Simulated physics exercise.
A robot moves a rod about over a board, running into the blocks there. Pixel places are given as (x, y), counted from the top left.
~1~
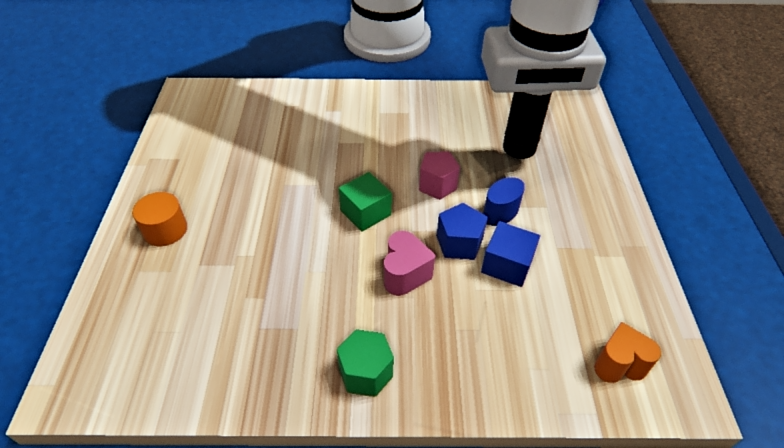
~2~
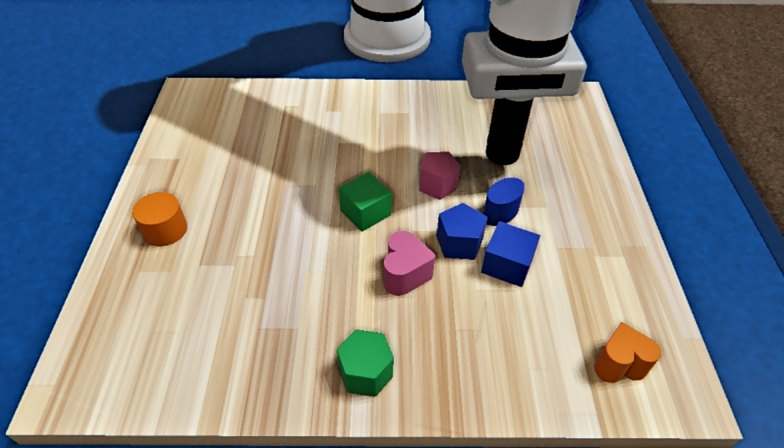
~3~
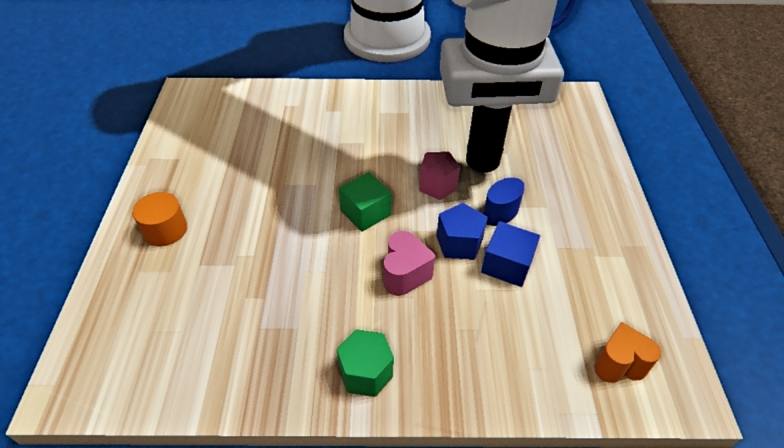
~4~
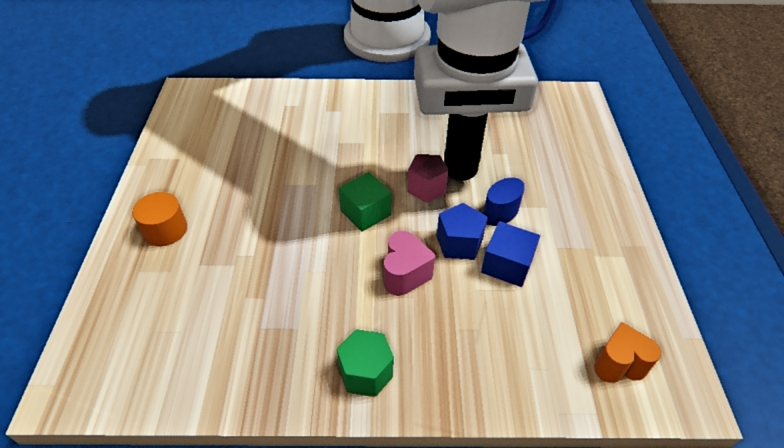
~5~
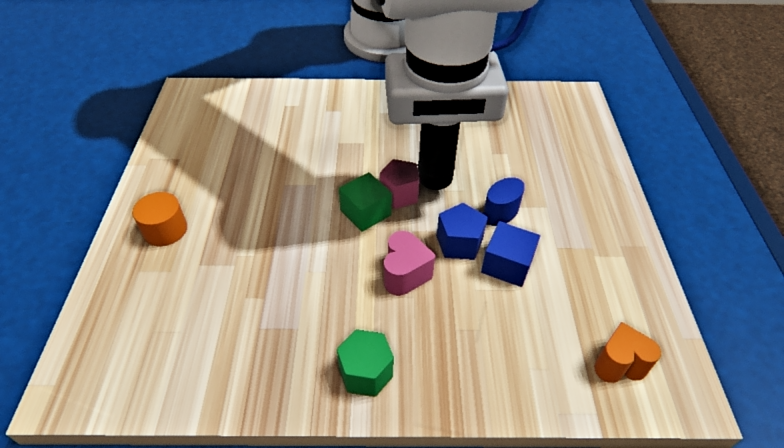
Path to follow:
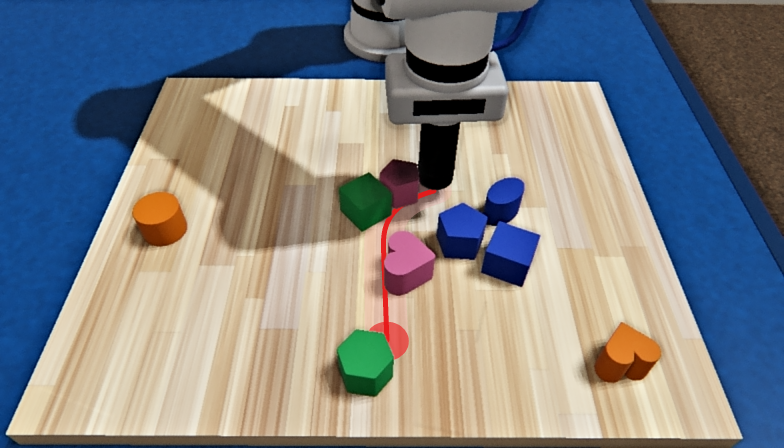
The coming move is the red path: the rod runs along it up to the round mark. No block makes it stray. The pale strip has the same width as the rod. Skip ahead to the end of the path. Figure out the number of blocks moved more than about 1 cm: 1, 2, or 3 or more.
The answer is three or more blocks.
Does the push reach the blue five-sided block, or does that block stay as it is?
That block stays.
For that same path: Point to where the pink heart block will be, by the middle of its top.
The middle of the upper face of the pink heart block will lie at about (439, 307) in the picture.
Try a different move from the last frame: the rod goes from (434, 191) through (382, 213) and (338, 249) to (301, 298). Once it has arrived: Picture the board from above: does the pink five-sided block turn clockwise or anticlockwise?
That block twists clockwise.
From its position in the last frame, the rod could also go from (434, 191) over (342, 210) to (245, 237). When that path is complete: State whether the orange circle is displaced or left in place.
From what I can tell, it will keep its place.
The line goes from (434, 191) through (388, 222) and (385, 276) to (387, 341).
On the path given first. One third of the way, rod at (388, 210); green four-sided block at (318, 205); pink five-sided block at (352, 190), turned 15° clockwise.
Two thirds of the way, rod at (385, 265); green four-sided block at (317, 205); pink five-sided block at (352, 191), turned 15° clockwise; pink heart block at (423, 283), turned 35° anticlockwise.
At the end, rod at (387, 330); green four-sided block at (317, 205); green six-sided block at (362, 359); pink five-sided block at (352, 191), turned 15° clockwise; pink heart block at (439, 307), turned 105° anticlockwise; blue five-sided block unmoved.
